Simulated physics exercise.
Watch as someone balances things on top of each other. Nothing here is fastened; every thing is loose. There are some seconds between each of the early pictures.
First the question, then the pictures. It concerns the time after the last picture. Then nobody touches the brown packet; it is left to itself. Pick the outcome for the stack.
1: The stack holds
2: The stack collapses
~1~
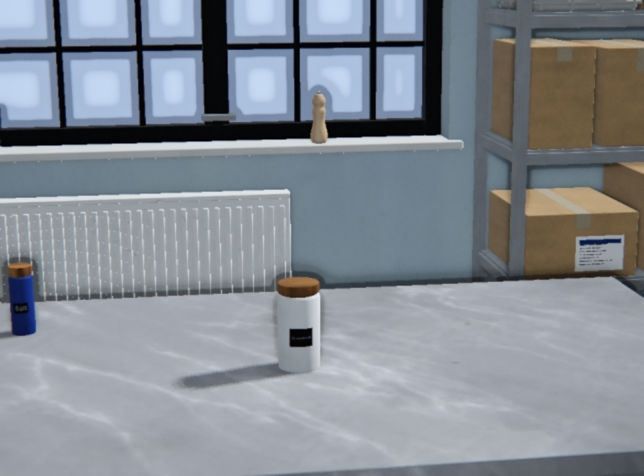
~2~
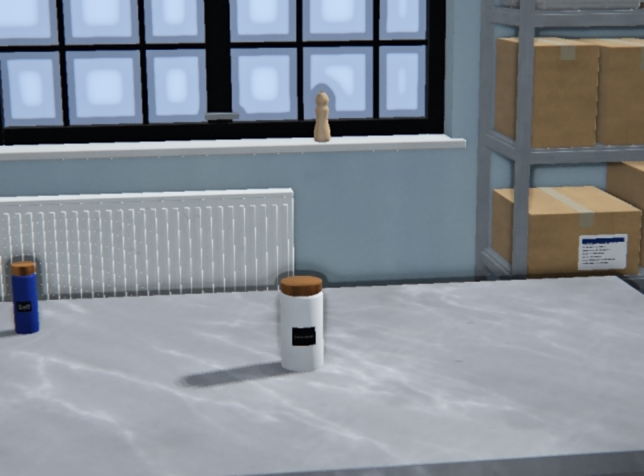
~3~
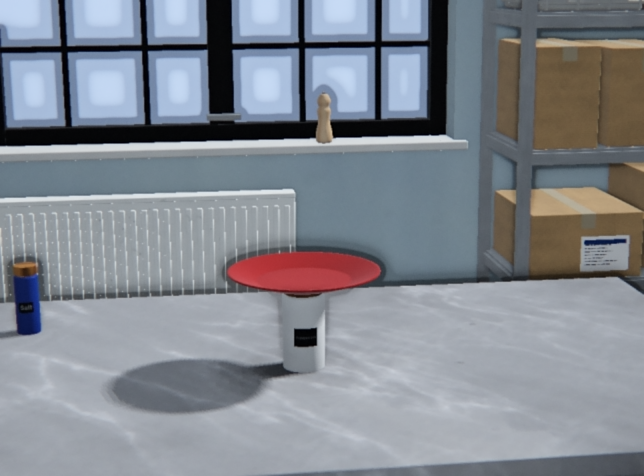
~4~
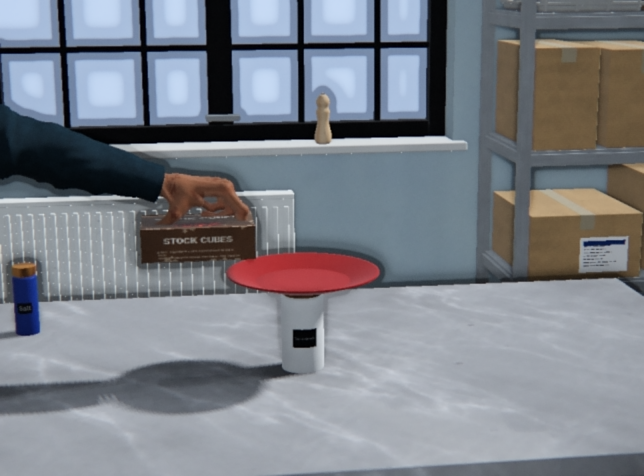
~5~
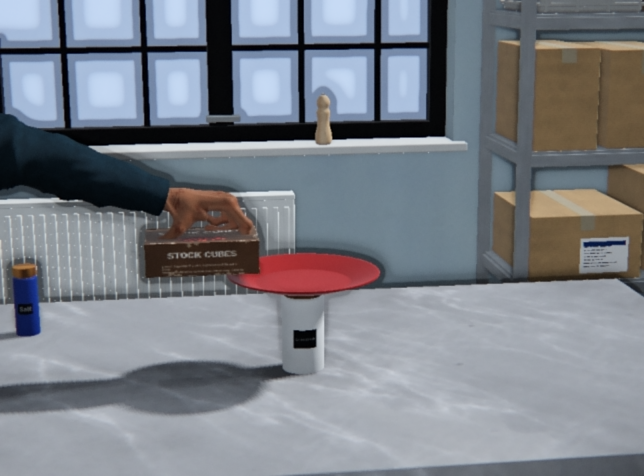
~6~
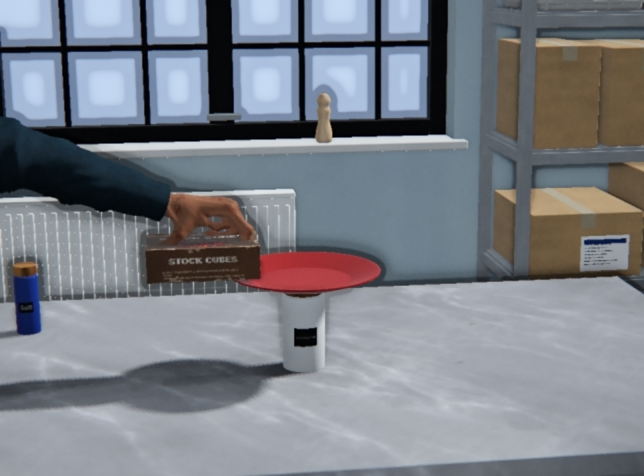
2.
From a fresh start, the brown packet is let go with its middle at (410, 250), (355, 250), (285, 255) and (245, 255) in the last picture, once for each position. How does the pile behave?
Going through the four cases in order, the pile tumbles down, then stands firm, then stands firm, and finally stands firm.
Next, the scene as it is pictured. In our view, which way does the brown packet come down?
Leftwards.
Then, 0.30 s later than the last frame, brown packet now fallen.
Then, 0.60 s later than the last frame, things are still on the move.
Then, 1.40 s later than the last frame, nothing new.
When it is over, fallen, brown packet; the other 3 as before. End places, in pixels of the last picture, brown packet near (95, 361). The pile gives way.
